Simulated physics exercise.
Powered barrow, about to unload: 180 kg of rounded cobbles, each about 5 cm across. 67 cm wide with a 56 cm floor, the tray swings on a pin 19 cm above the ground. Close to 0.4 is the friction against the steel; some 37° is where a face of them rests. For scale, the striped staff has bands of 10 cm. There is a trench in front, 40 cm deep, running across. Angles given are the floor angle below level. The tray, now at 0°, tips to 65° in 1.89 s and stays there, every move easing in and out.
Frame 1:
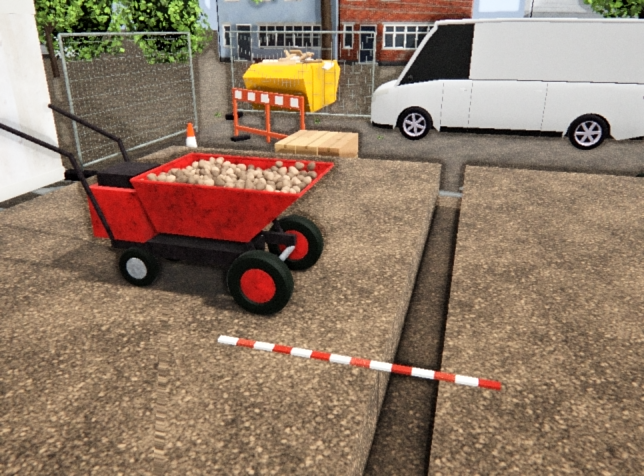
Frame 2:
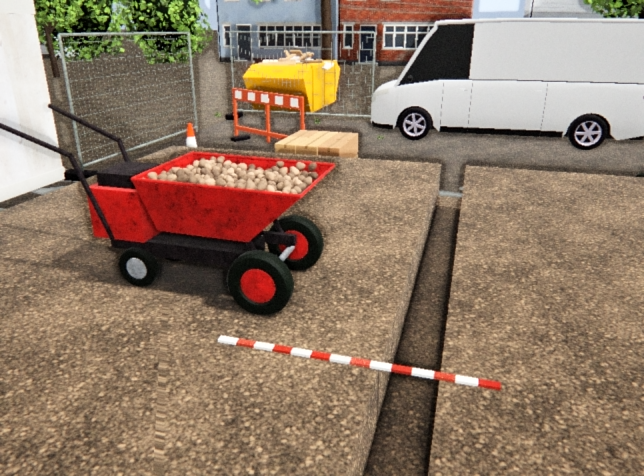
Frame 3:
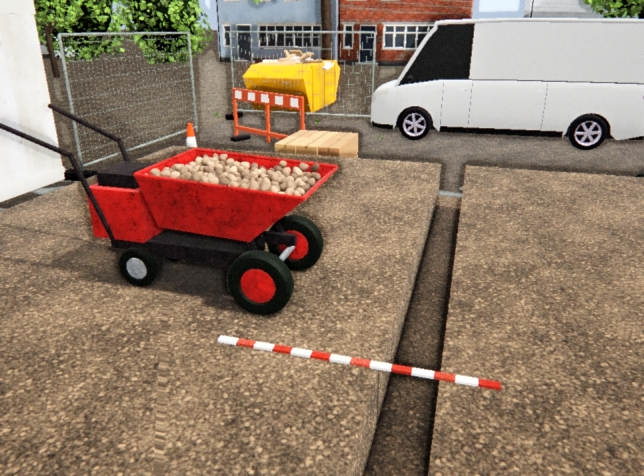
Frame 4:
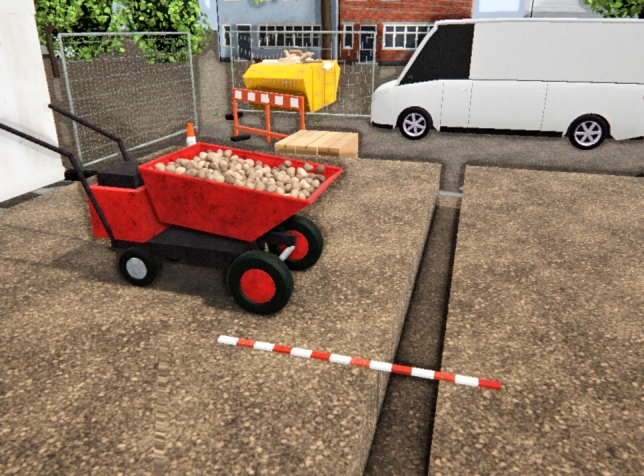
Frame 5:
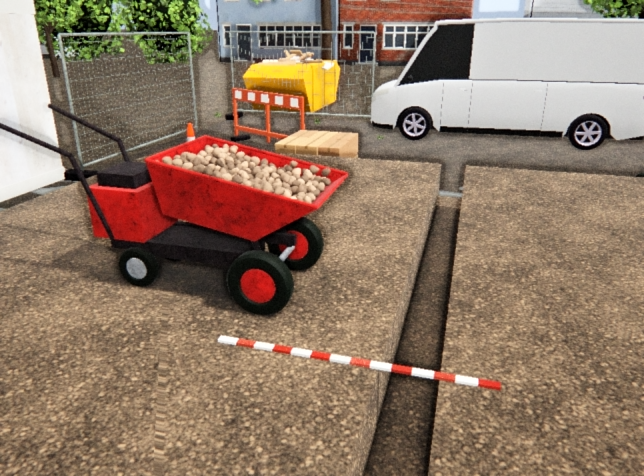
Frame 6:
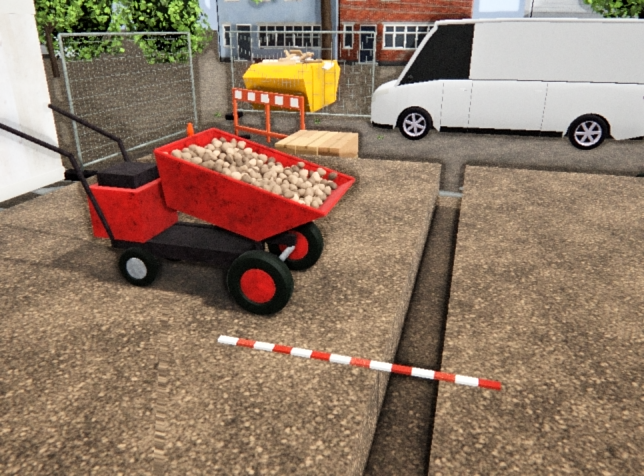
The red barrow's tray of stones tilts slowly down to the right, its back end lifting.
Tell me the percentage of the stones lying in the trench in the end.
Close to 96 %.
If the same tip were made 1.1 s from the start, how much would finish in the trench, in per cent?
About 95%.
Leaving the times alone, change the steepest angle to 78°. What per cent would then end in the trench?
Expect roughly 75 per cent.
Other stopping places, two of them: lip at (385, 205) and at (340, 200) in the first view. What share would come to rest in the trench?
The first gives about 15 percent and the second about 65 percent.
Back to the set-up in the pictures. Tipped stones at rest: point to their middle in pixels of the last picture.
Around (418, 347).
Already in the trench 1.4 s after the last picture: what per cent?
By that point it's something like 50 in a hundred.
Then, 0.8 s after the last picture the floor is at 55°, 99 % in the tray, 1 % short of the trench; the foremost stones are at (380, 267).
Then, 1.4 s after the last picture the floor is at 65°, 45 % in the tray, 8 % short of the trench, 48 % in the trench; the foremost stones are at (442, 351).
Then, 1.7 s after the last picture the floor is at 65°, 19 % in the tray, 8 % short of the trench, 74 % in the trench; the foremost stones are at (458, 336).
Then, 3.7 s after the last picture the floor is at 65°, 0 % in the tray, 4 % short of the trench, 96 % in the trench; the foremost stones are at (461, 339).
